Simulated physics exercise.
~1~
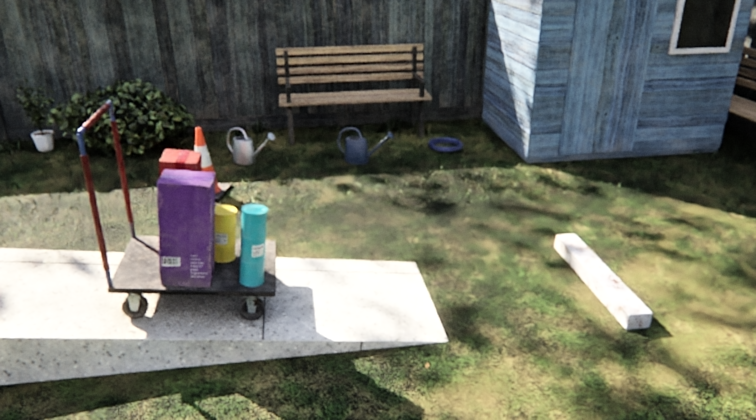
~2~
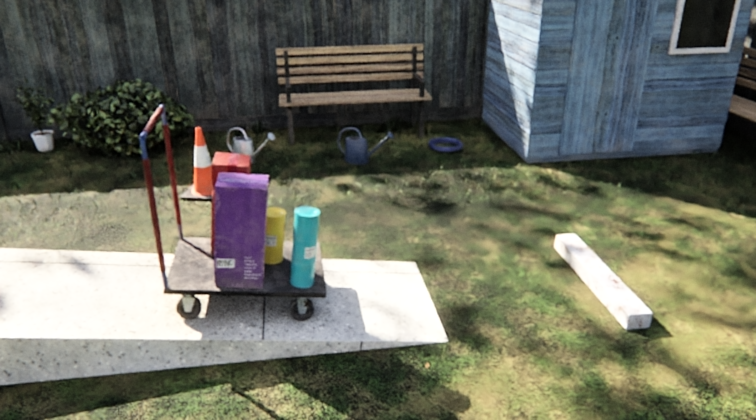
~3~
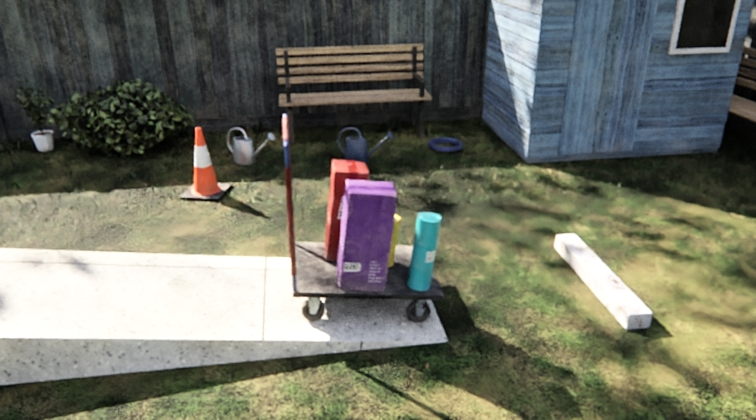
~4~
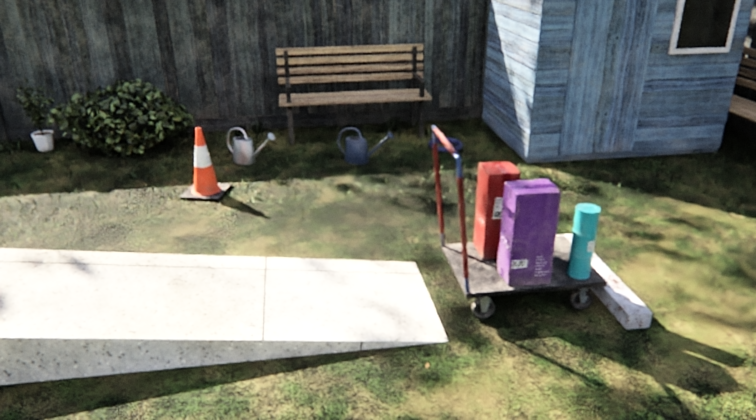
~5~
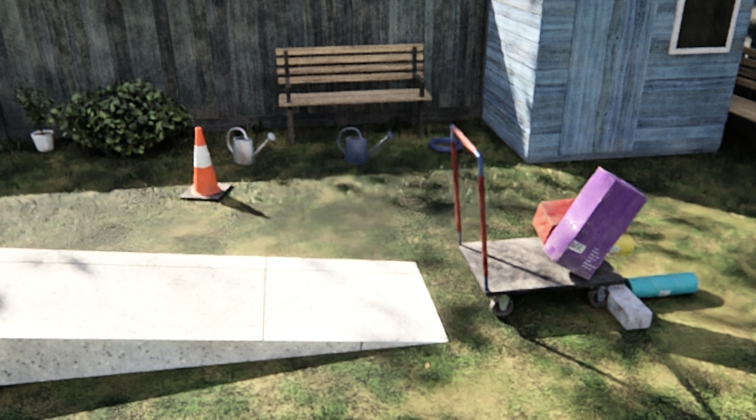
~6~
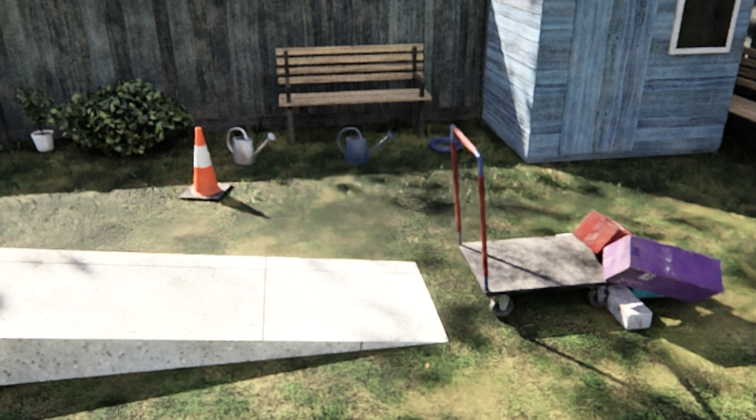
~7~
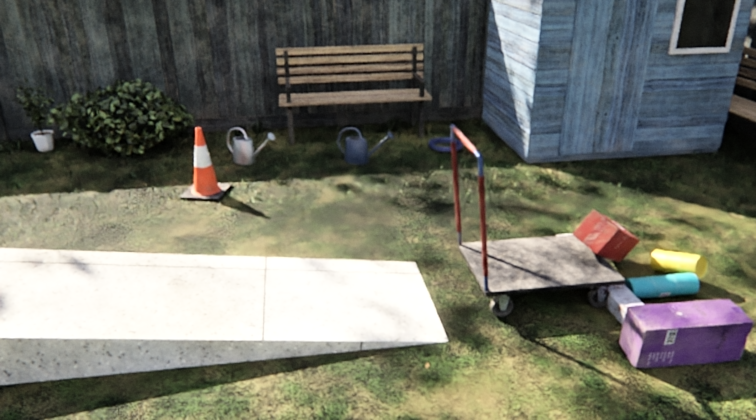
A loaded trolley rolls right off a ramp, stops at a kerb, and spills everything.
